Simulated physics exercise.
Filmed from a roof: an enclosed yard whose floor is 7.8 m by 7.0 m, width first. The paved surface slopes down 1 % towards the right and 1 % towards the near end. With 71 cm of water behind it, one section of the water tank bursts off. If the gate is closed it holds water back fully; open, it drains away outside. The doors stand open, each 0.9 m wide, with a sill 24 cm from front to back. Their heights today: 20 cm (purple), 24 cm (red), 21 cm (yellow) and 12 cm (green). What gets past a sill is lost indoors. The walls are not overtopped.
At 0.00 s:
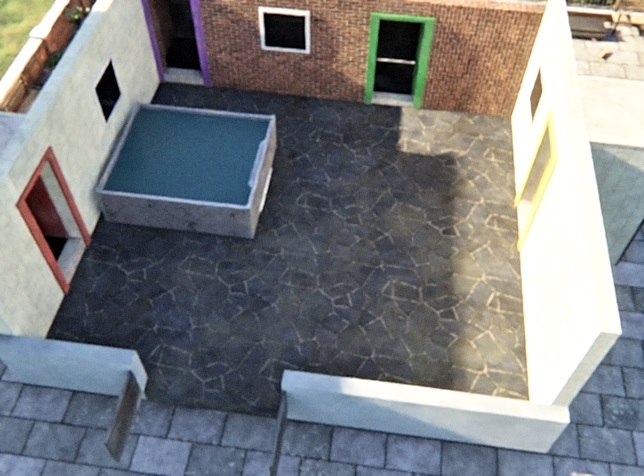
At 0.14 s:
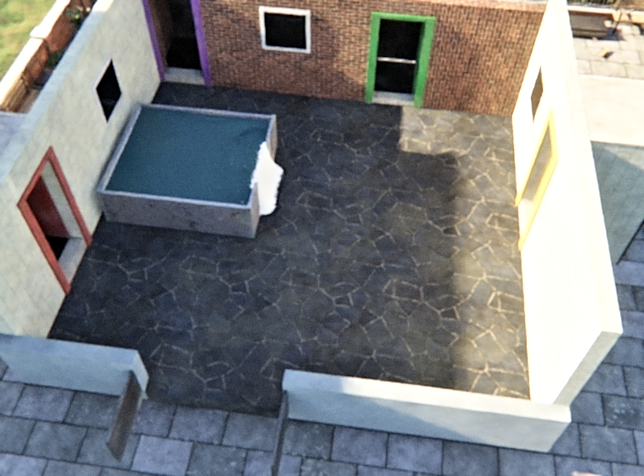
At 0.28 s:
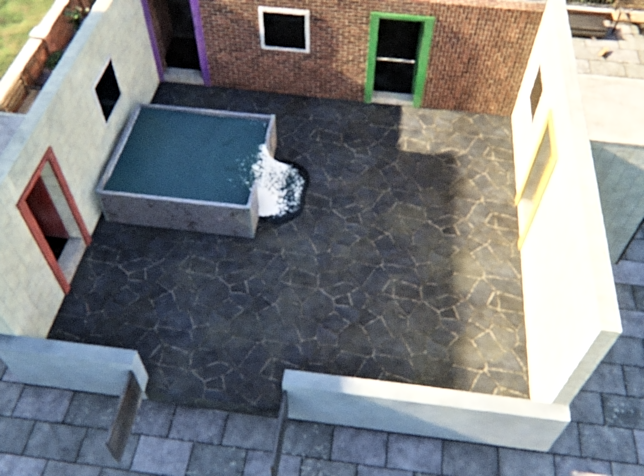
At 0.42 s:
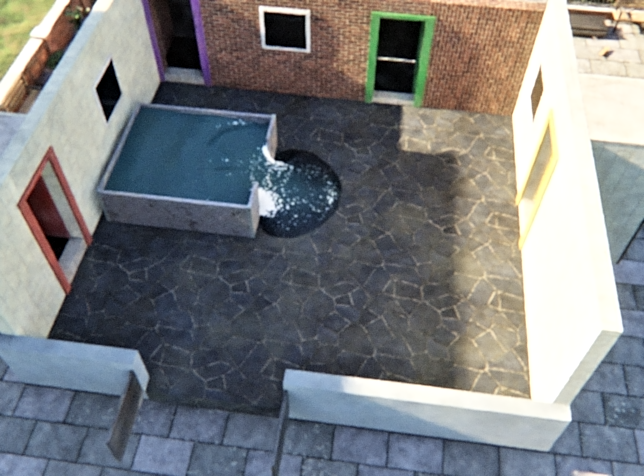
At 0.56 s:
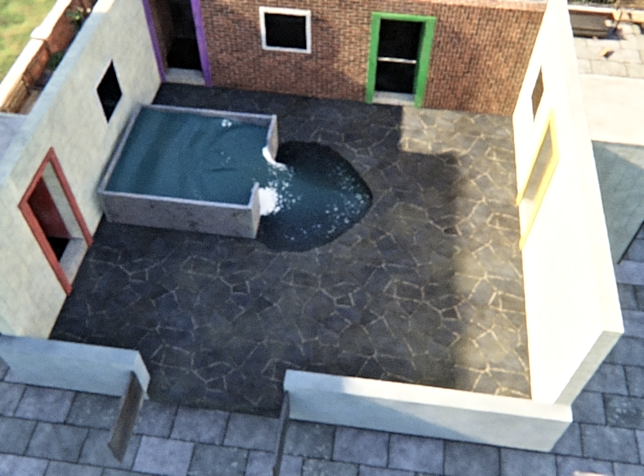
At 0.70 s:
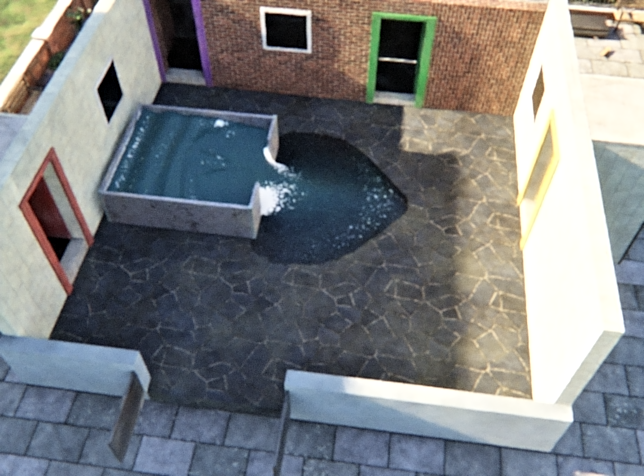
Water bursts through the right side of a tank and spreads across the dark paved yard.
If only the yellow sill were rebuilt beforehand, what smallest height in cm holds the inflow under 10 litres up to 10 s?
At least 23 cm or so.
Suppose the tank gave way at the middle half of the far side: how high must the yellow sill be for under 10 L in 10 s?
Then roughly 12.0 cm.
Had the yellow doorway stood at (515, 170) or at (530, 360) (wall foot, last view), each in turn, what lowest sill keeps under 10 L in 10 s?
Roughly 22 and 19 cm.
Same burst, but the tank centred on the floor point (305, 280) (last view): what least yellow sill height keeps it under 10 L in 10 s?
Then roughly 19 cm.
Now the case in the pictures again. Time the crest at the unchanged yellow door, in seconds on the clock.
At about 2.8 s.
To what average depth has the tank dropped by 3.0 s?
About 39 cm.
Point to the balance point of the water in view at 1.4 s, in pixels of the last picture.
Around (238, 187).
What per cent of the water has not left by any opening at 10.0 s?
Some 98 per cent remains.
After 1.4 s water covers 30 % of the floor, deepest (42 cm) near (275, 190); 13 cm at the yellow door, 0 litres in over its 21 cm sill.
After 3.0 s water covers 55 % of the floor, deepest (41 cm) near (533, 427); 26 cm at the yellow door, 11 litres in over its 21 cm sill.
After 10.0 s water covers 95 % of the floor, deepest (20 cm) near (533, 427); 13 cm at the yellow door, 22 litres in over its 21 cm sill.
At the yellow door as built, the water arrived by 1.3 s and peaked near 29 cm at 2.8 s.
With a sill of 19 cm, 40 litres would have come in within the 10 s; with 26 cm, 1 litre. So under 10 litres takes about 23 cm.
